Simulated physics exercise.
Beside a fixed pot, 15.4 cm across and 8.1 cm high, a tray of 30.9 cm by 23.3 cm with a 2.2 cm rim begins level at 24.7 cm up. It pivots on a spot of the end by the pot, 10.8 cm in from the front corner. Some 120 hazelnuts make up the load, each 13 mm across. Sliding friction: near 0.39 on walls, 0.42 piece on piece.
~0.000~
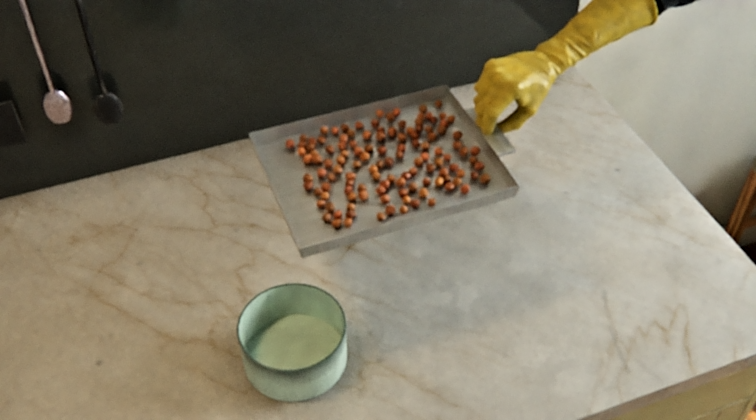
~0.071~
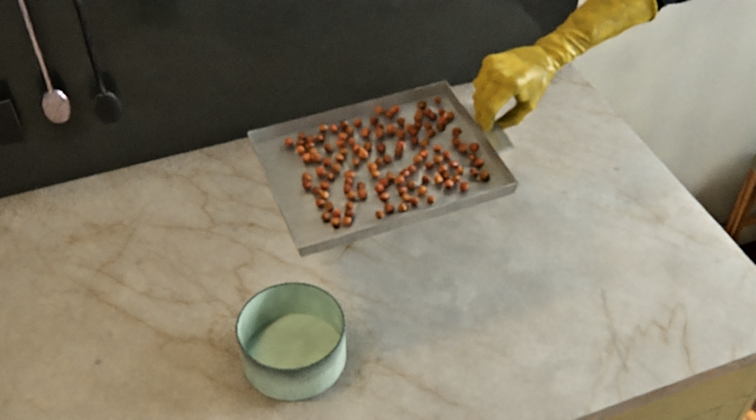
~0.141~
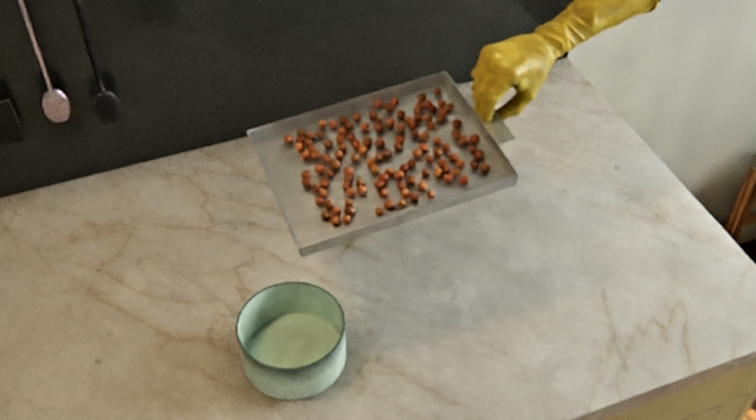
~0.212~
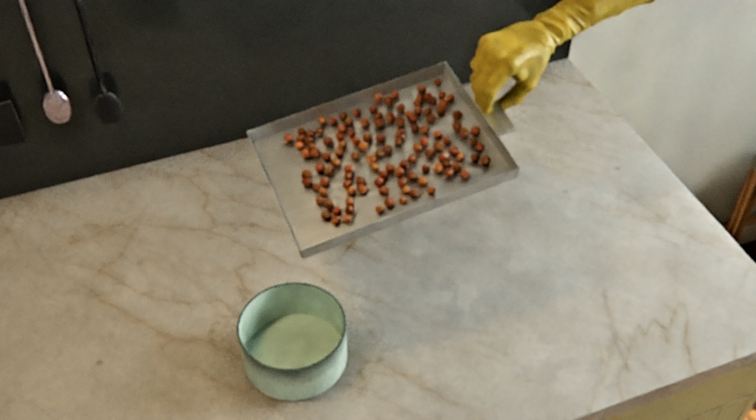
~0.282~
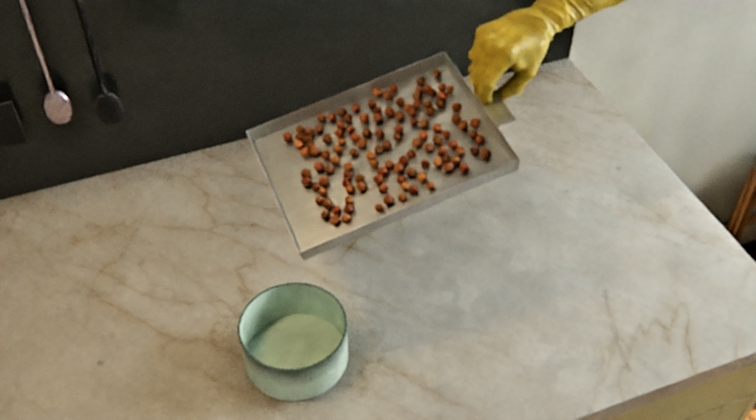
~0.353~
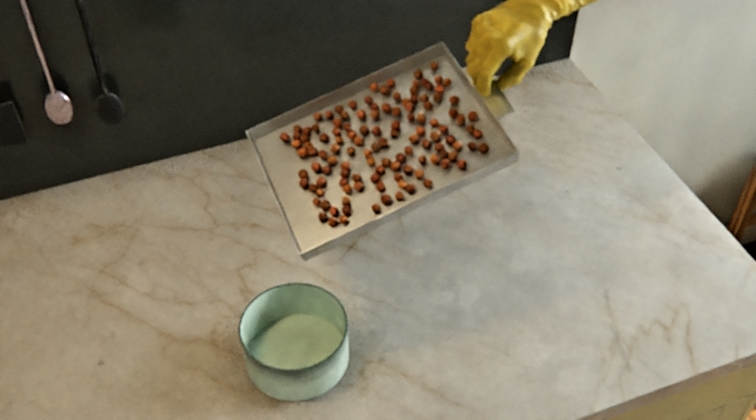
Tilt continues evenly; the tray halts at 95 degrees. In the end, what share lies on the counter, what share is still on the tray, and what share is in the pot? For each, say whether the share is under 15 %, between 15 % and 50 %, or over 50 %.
Counter: Between 15 % and 50 %; left on the tray: Under 15 %; pot: Over 50 %.
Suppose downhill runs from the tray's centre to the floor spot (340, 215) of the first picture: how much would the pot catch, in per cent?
About 95 per cent.
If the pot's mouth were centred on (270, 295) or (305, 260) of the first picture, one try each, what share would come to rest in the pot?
Around 55 per cent, then around 0 per cent.
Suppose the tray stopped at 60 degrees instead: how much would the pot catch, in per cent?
I'd put it at close to 5 per cent.
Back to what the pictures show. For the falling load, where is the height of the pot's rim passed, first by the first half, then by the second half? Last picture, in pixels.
It passes about (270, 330) first and (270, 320) afterwards.
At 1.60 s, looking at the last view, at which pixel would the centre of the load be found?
The load's centre is near (291, 195) at that time.
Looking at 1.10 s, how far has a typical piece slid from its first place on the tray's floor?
By then it sits near 12 cm from where it began.
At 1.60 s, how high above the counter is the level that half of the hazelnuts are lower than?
Height: Around 30 cm.
Then, at 1.10 s, tilt 52 degrees; the tray holds 100 %, the pot 0 %.
After 1.60 s, tilt 77 degrees; the tray holds 100 %, the pot 0 %.
Then, at 2.16 s, tilt 95 degrees; the tray holds 20 %, the pot 30 %.
At rest (3.4 s), counter 25 %, tray 0 %, pot 75 %.
